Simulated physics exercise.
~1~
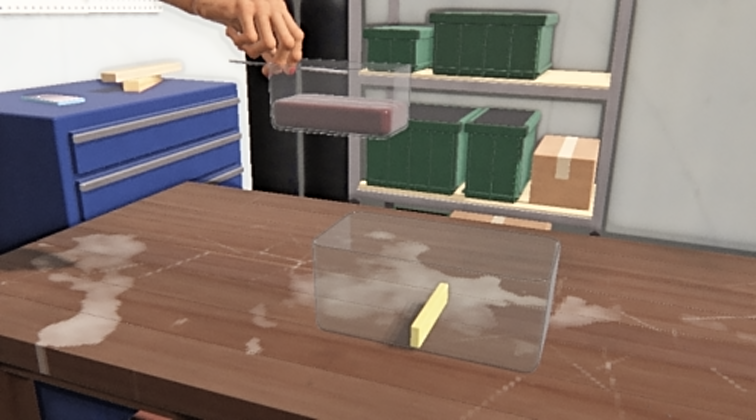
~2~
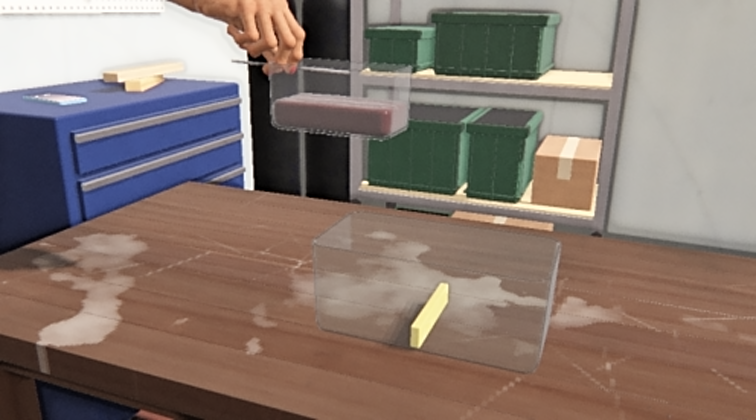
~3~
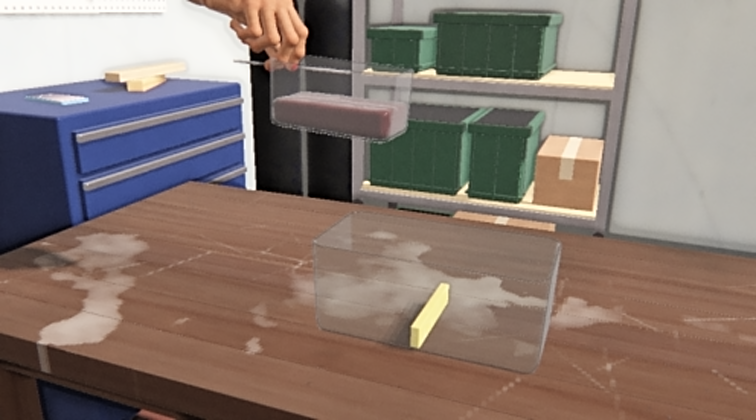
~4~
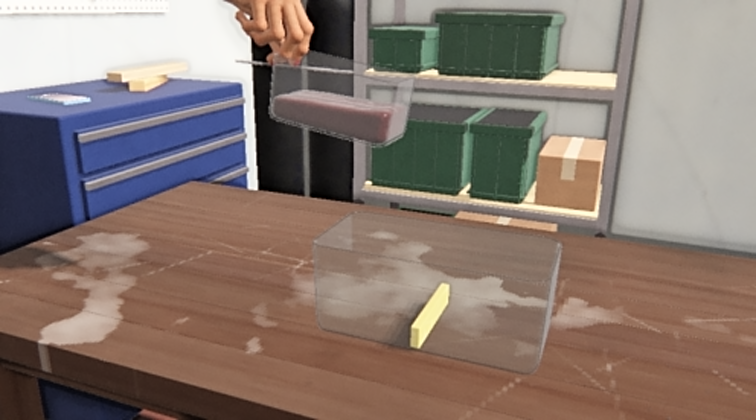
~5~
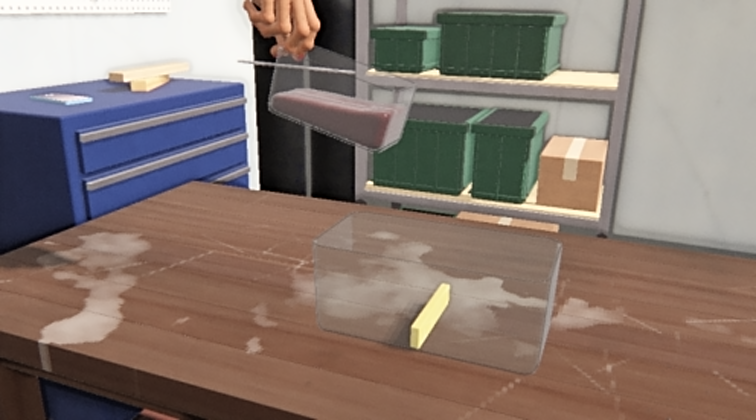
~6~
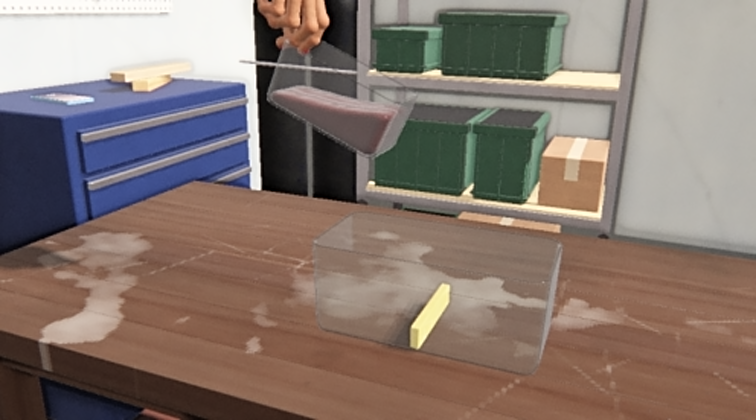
Clear container of dull reddish liquid tilting gradually rightward beneath a hand, above a larger transparent basin with a yellow divider.
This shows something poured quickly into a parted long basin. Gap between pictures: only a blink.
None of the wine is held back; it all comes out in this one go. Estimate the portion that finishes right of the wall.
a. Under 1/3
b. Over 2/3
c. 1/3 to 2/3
(c) 1/3 to 2/3.
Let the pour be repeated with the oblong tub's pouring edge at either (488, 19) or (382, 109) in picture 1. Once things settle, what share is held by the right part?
You'd get around 80 per cent and then around 15 per cent.
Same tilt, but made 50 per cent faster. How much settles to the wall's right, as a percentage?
It comes to around 40 per cent.
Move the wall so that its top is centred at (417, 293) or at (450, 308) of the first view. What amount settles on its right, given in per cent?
It would come to roughly 55 per cent the first time and roughly 20 per cent the second.
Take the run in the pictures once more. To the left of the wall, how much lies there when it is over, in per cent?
It comes to some 50 per cent.
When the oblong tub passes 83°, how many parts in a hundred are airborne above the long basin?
Something like 40 per cent of it.
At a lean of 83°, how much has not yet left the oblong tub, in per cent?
About 40 per cent.
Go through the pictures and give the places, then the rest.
It leans 0°; its right rim is at (402, 70); the wine meets the walls at (288, 98) and (401, 106); the long basin's rim runs from (332, 227) to (555, 260); the wall's top is at (431, 305), in the first frame.
It leans 1°; its right rim is at (403, 71); the wine meets the walls at (288, 97) and (401, 107), in the second frame.
It leans 4°; its right rim is at (404, 75); the wine meets the walls at (288, 96) and (401, 108), in the third frame.
It leans 9°; its right rim is at (406, 81); the wine meets the walls at (288, 94) and (401, 109), in the fourth frame.
It leans 16°; its right rim is at (408, 90); the wine meets the walls at (287, 92) and (400, 110), in the fifth frame.
It leans 24°; its right rim is at (408, 100); the wine meets the walls at (285, 88) and (402, 110), in the sixth frame.
A moment on, the oblong tub is tipped on its side and 42 per cent is still to pour, 3 is left of the wall and 13 right of it.
Next, the oblong tub is tipped right over and 9 per cent is still to pour, 32 is left of the wall and 44 right of it.
Then the oblong tub is tipped right over and 0 per cent is still to pour, 51 is left of the wall and 47 right of it.
Later the oblong tub is tipped right over and 0 per cent is still to pour, 51 is left of the wall and 48 right of it.
Finally, 51 per cent lies left of the wall, 48 right of it and 1 outside.
